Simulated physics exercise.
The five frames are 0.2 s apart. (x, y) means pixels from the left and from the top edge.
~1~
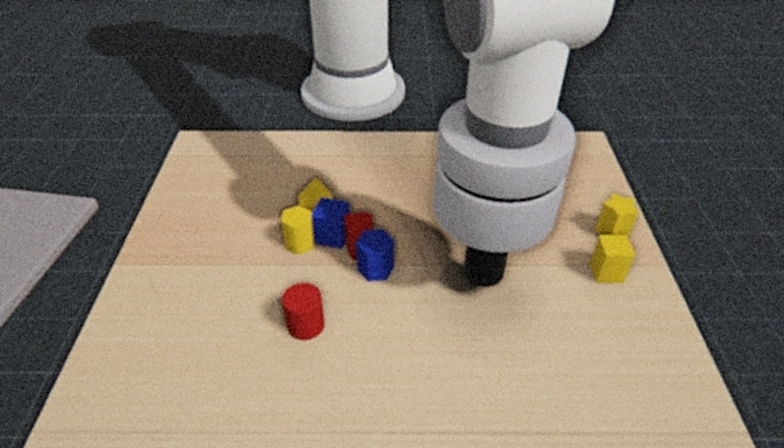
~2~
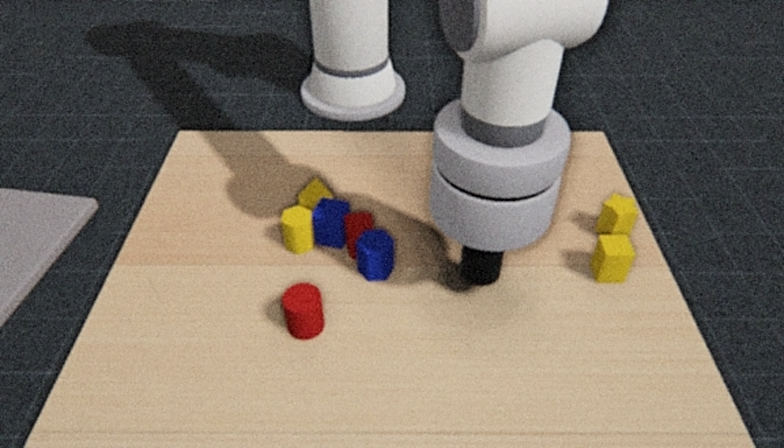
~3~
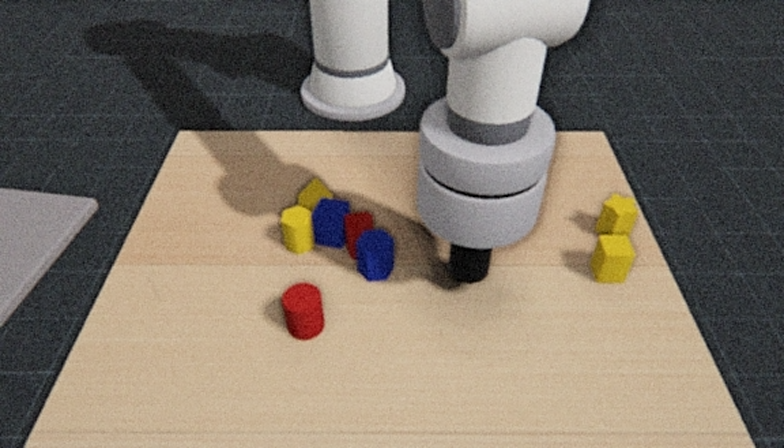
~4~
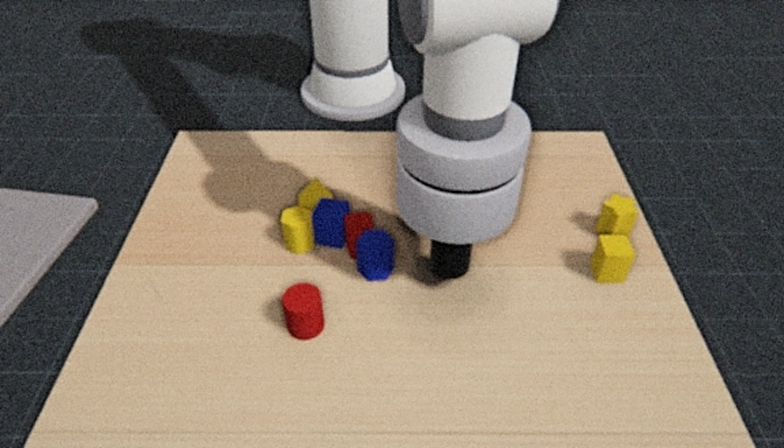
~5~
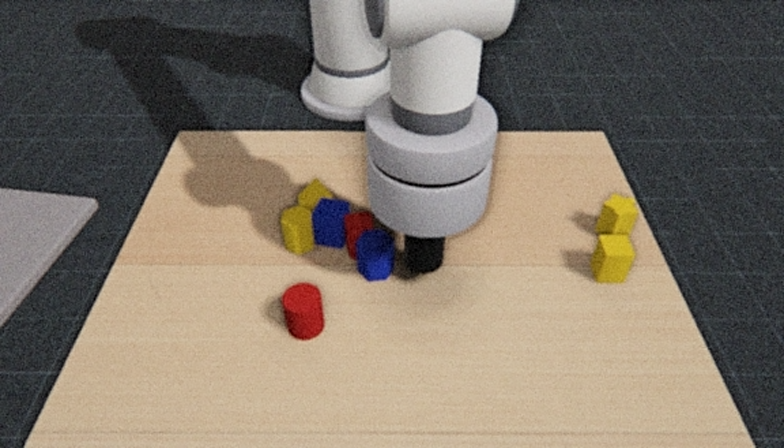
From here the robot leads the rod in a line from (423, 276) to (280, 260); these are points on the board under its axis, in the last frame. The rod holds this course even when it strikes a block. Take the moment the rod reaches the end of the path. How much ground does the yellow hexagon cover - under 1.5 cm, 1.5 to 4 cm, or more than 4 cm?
It will fall in the middle band, 1.5 to 4 cm.
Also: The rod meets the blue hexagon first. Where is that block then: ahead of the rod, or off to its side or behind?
In front, I predict.
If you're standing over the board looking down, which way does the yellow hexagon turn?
It turns clockwise.
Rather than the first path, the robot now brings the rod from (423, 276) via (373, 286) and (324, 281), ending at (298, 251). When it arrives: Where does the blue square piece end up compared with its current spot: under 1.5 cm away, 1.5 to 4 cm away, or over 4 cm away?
Result: 1.5-4 cm.
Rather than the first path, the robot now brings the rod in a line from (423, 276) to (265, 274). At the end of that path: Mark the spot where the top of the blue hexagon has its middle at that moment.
Located at (227, 235).
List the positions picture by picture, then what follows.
In the first picture, rod tip (484, 273); block tops, yellow hexagon (296, 216); blue square piece (330, 209); red heart (358, 221); blue hexagon (375, 241).
In the second picture, rod (480, 272); blocks unchanged.
In the third picture, rod (468, 269); blocks unchanged.
In the fourth picture, rod (449, 265); blocks unchanged.
In the fifth picture, rod (424, 260); yellow hexagon (296, 216); blue square piece (330, 209); red heart (358, 221); blue hexagon (375, 241).
The first path, step by step. One third of the way, rod (373, 254); blue square piece (328, 207); red heart (352, 218), turned 45° clockwise; blue hexagon (336, 239), turned 10° anticlockwise.
Two thirds of the way, rod (325, 249); yellow hexagon (290, 214), turned 15° clockwise; blue square piece (328, 206); red heart (353, 217), turned 50° clockwise; blue hexagon (287, 236), turned 25° anticlockwise.
At the end, rod (277, 243); yellow hexagon (278, 209), turned 75° clockwise; blue square piece (328, 206); red heart (353, 217), turned 50° clockwise; blue hexagon (238, 233), turned 30° anticlockwise.
